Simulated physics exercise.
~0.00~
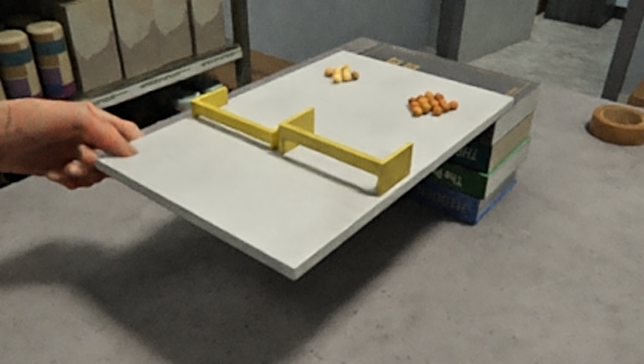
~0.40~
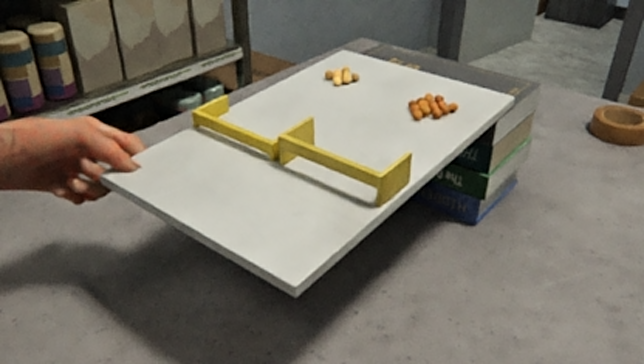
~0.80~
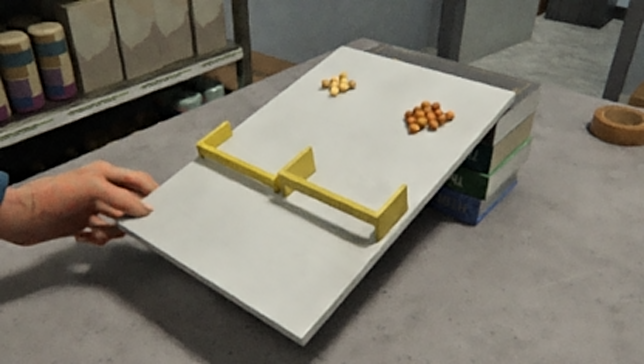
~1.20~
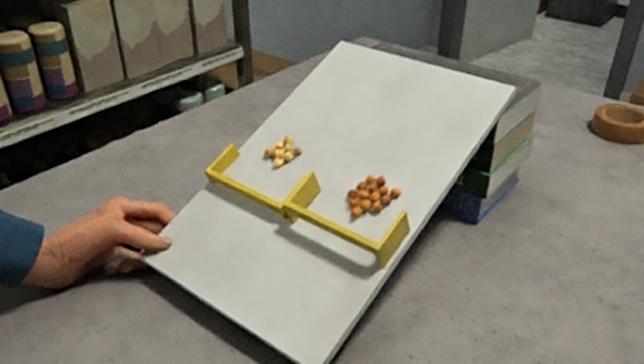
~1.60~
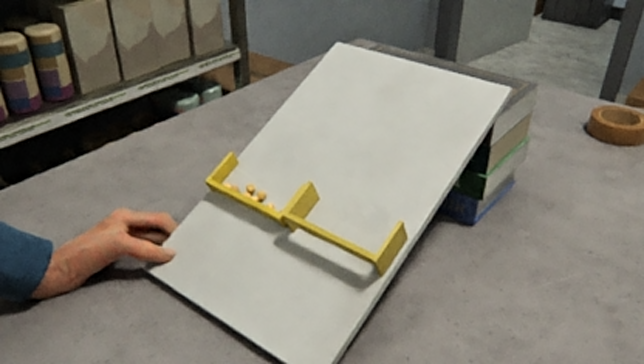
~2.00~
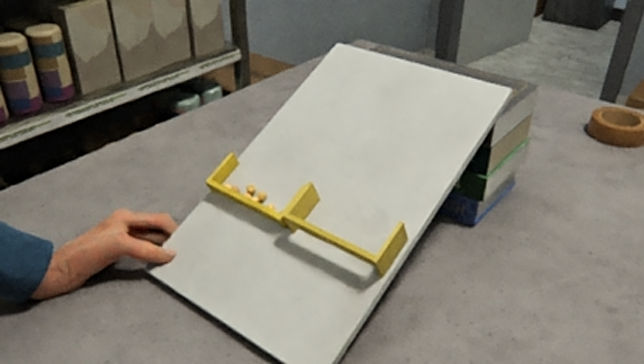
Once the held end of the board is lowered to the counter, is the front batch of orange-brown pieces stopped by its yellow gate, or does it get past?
The front batch of orange-brown pieces slips under its gate and gets past. The pale batch at the back is stopped by its own gate.
